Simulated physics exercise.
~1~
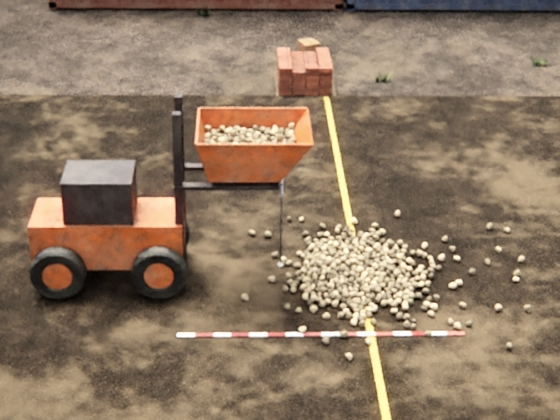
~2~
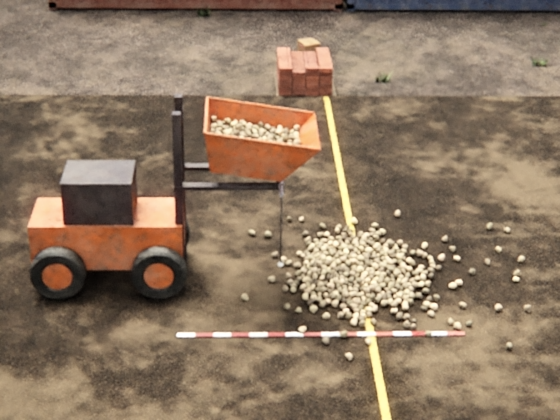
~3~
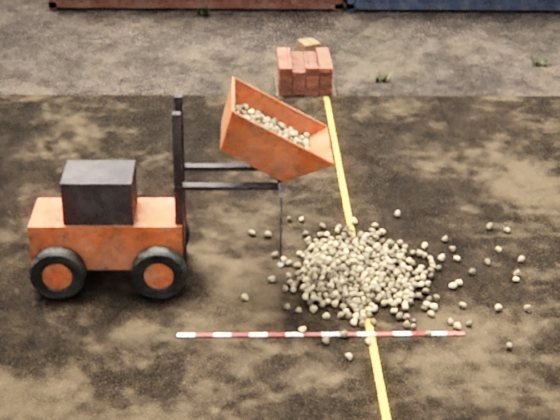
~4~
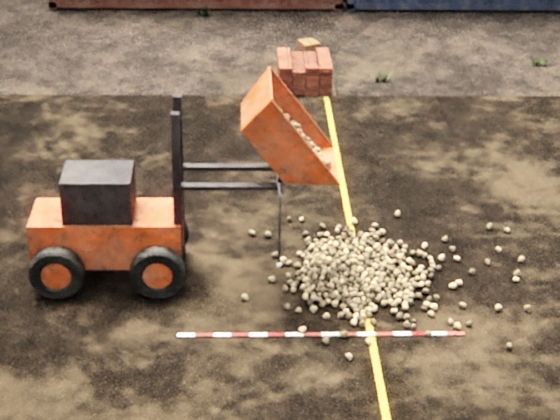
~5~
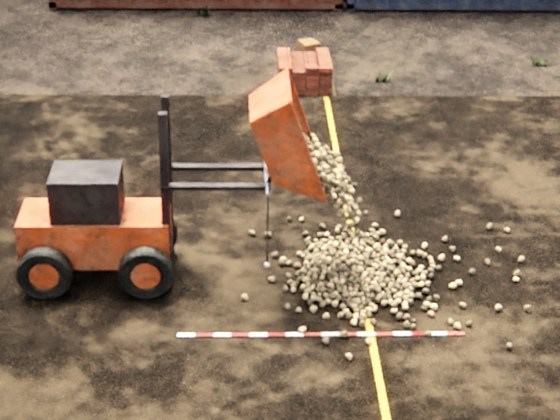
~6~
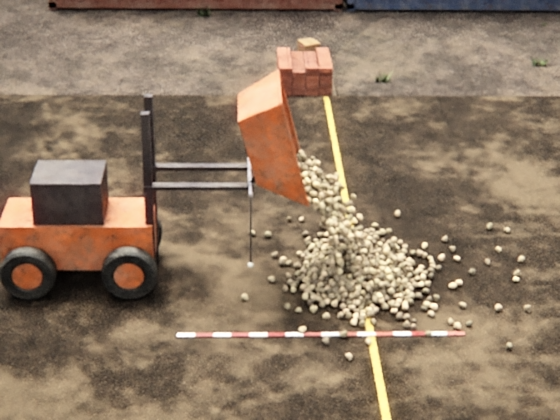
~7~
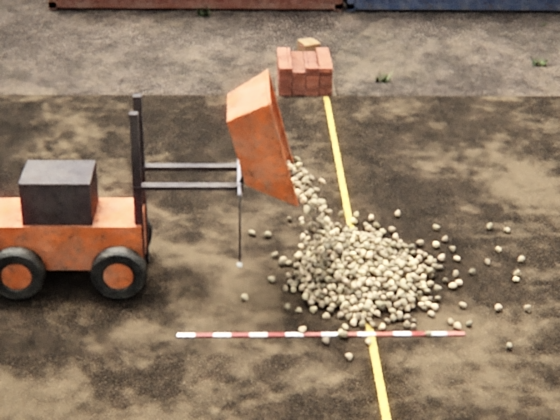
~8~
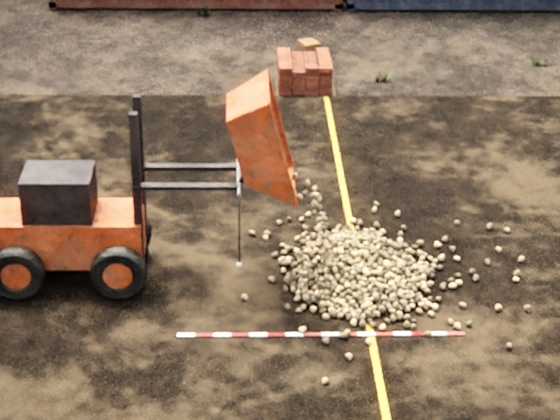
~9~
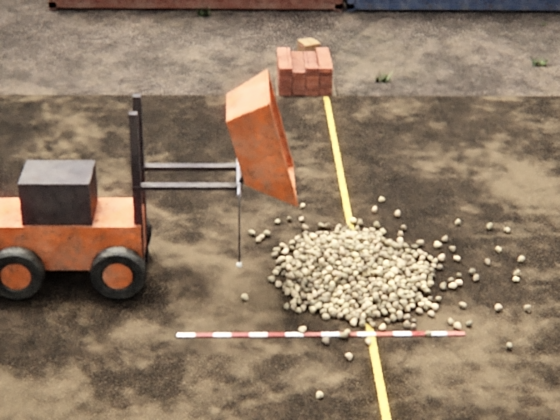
An orange skip full of pale stones hangs from the raised forks of a small orange vehicle with a dark box on top, seen from a high, fixed viewpoint over a brown dirt yard. To the right, a loose heap of similar stones lies across a yellow line, with a red and white pole in front and reddish bricks behind. The skip tips steeply rightward, and the vehicle backs left as stones pour out. They land mostly on the heap's left side. Finally the emptied skip stays tilted, and the larger heap rests across the line.
